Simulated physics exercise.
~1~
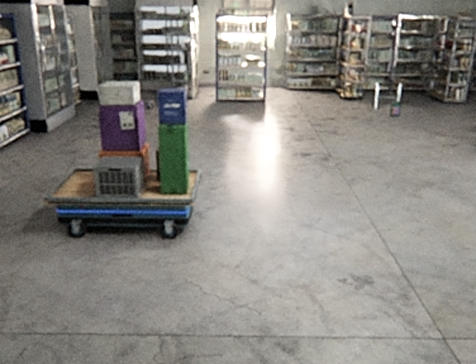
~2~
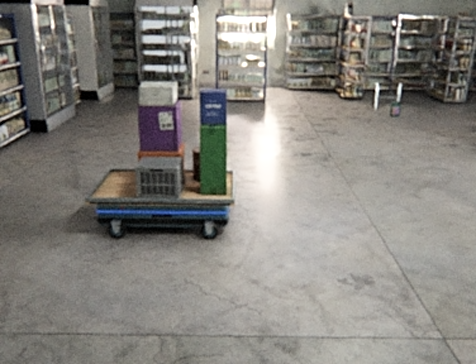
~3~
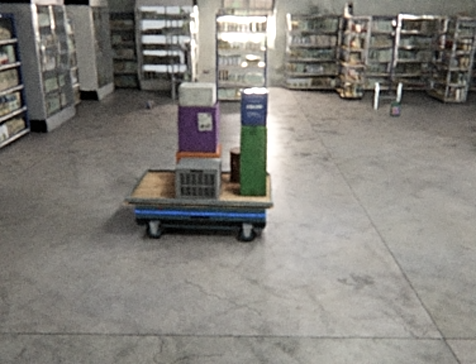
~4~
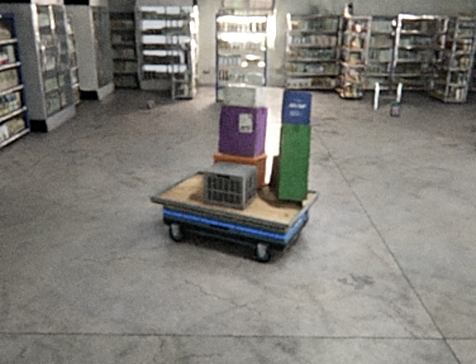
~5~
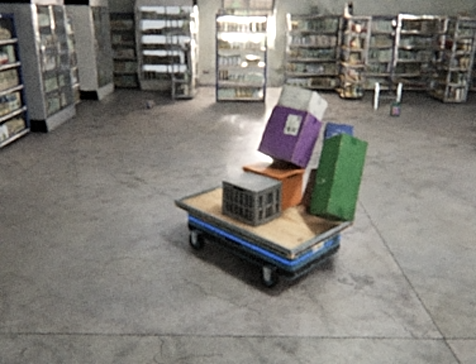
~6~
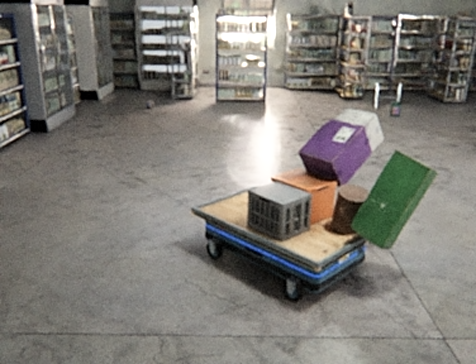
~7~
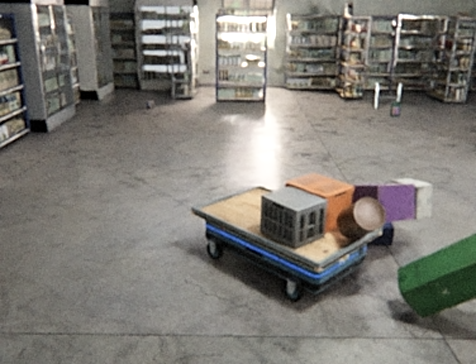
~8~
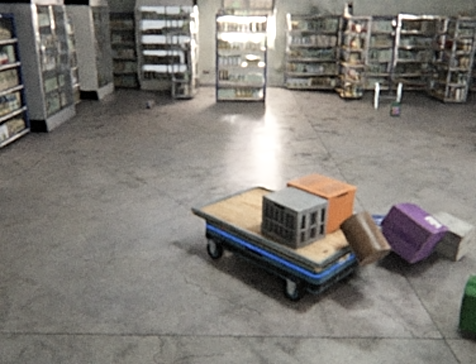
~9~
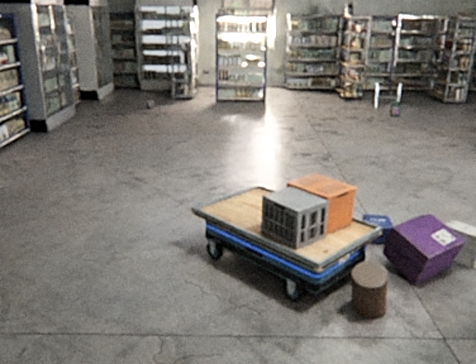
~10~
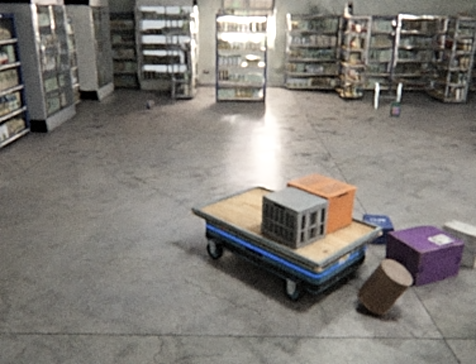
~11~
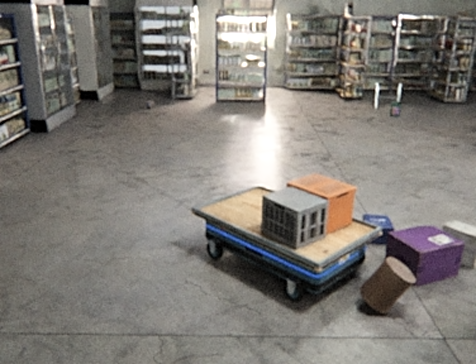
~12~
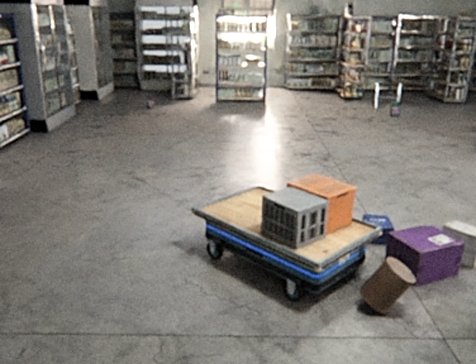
Stacked boxes and a brown pail toppling off a turning flatbed cart, leaving only the grey crate and orange tote aboard.
